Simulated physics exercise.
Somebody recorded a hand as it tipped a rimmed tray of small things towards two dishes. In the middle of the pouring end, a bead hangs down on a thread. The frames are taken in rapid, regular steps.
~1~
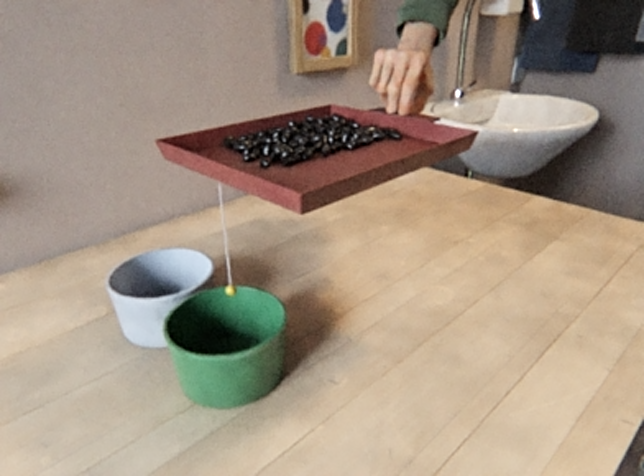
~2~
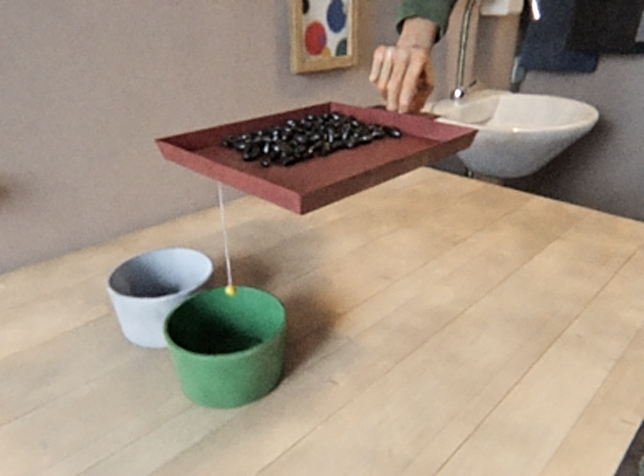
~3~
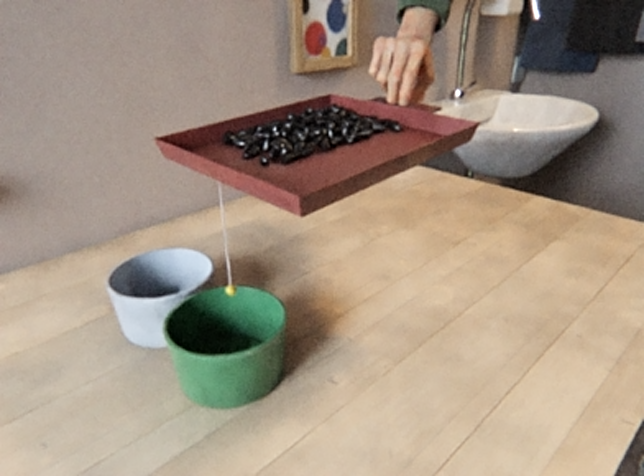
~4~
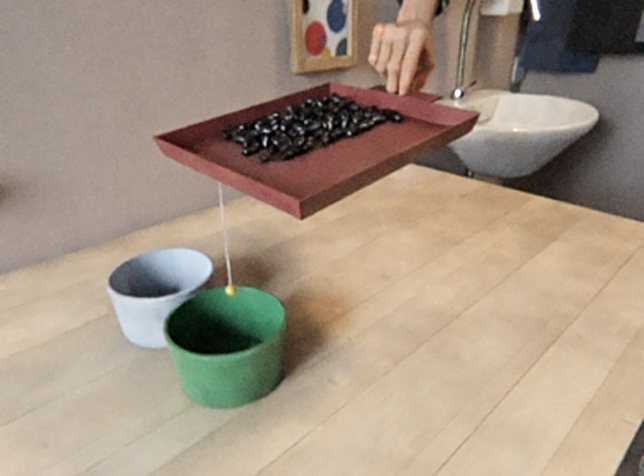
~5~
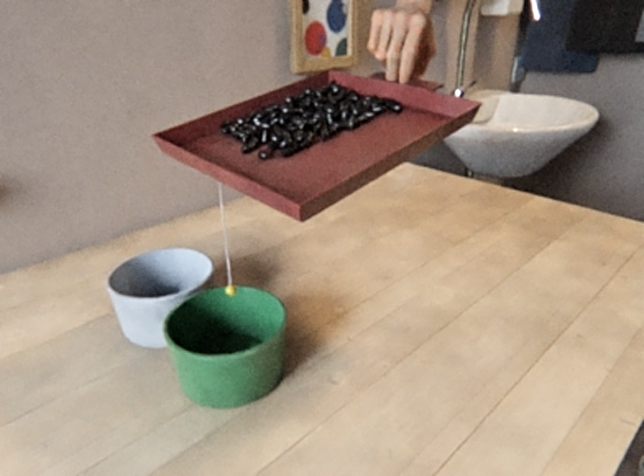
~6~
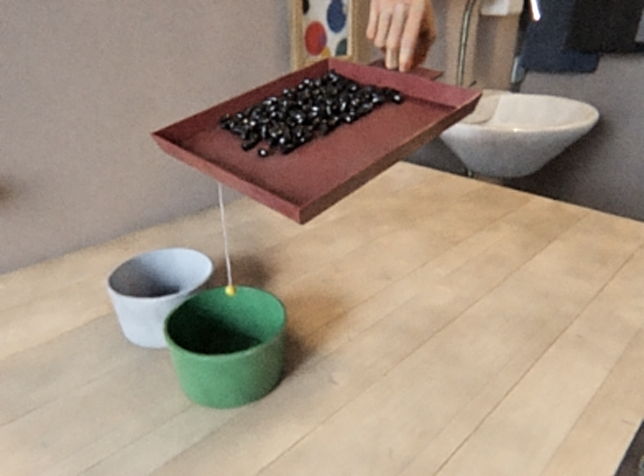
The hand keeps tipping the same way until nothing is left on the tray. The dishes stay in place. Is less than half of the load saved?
I expect the dishes to receive the lesser amount.
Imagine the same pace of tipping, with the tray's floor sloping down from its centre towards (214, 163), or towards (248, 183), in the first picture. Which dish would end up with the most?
Number one favours the left of the two; number two favours the right of the two.
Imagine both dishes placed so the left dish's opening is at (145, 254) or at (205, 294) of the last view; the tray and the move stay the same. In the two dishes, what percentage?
Respectively 0 % and 80 %.
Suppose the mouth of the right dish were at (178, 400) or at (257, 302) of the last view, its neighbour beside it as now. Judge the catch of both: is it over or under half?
For the two places in order: A minority share, a minority share.
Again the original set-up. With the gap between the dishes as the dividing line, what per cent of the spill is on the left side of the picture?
About 10 percent of the spill.
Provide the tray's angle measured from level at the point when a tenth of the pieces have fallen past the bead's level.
At some 70 degrees.
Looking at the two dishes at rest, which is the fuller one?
Of the two, the right-side one is the fuller.
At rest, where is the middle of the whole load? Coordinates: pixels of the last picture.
Resting centre, last picture - approx. (271, 418).
Soon, tray tipped steeply; nearly all on the tray; a stray few outside both; a small part in the air.
A while on, tray tipped right over; about a third on the tray; a small part in the right dish; about a third outside both; about a quarter in the air.
Towards the end, tray tipped past a quarter turn; about a quarter in the right dish; about two thirds outside both.
Finally, tray tipped past a quarter turn; about a quarter in the right dish; none in the left dish; about two thirds outside both.
